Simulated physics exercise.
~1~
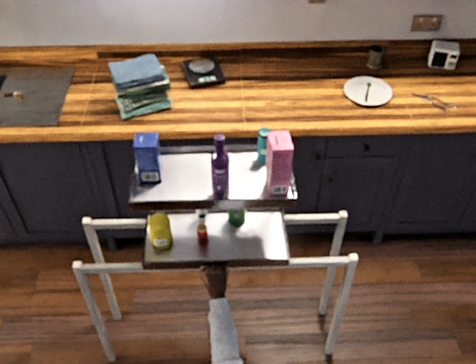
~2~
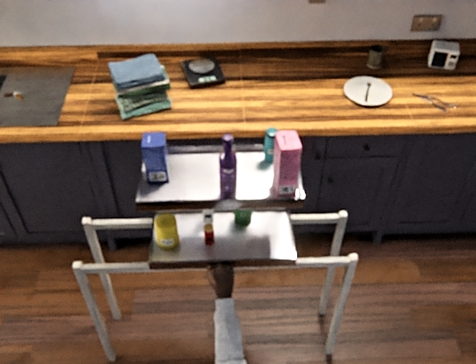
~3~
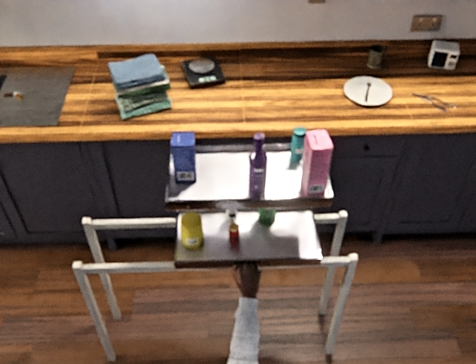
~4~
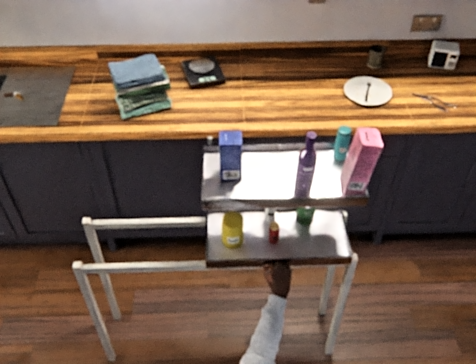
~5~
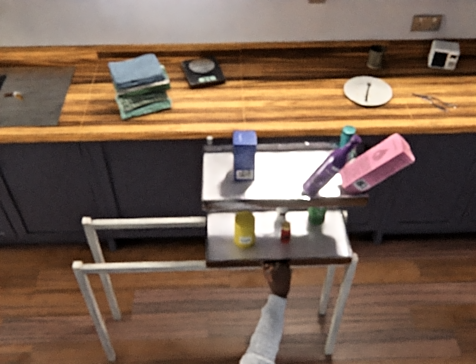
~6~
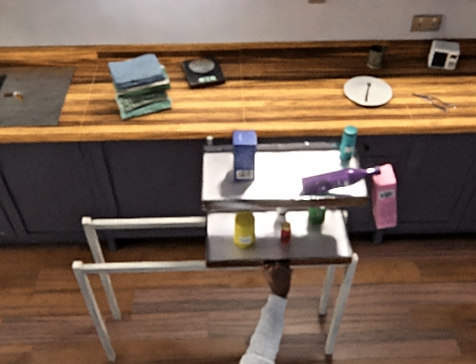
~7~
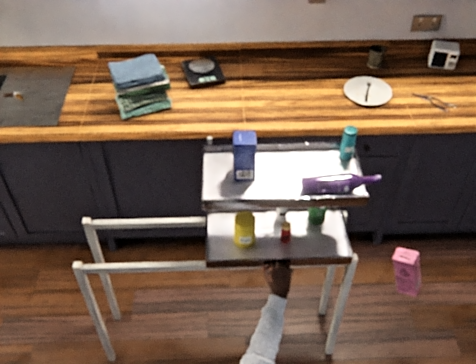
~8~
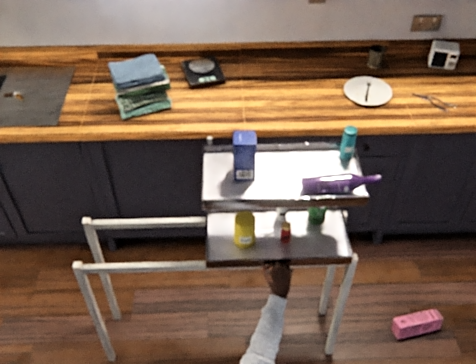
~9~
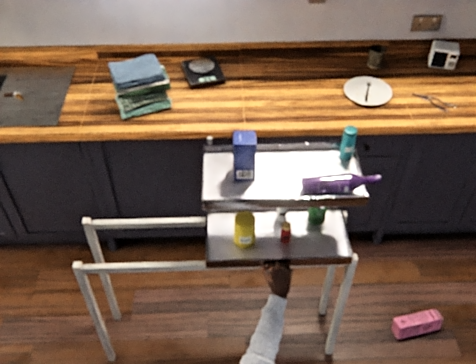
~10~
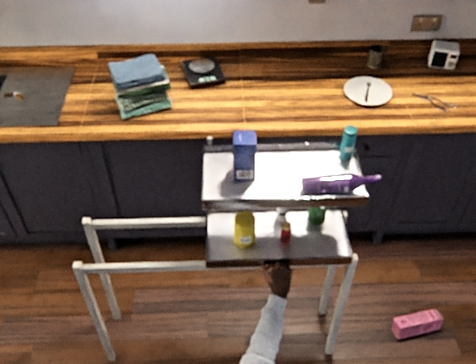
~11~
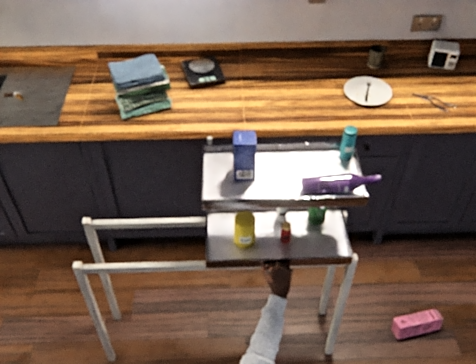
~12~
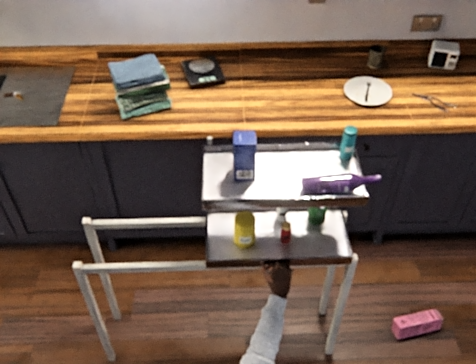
A two-level tray holding cartons, bottles and shakers slid right along white rails, a hand at its front, and stopped abruptly; the purple bottle toppled onto the tray and the pink carton tumbled to the floor, while the others stayed upright.
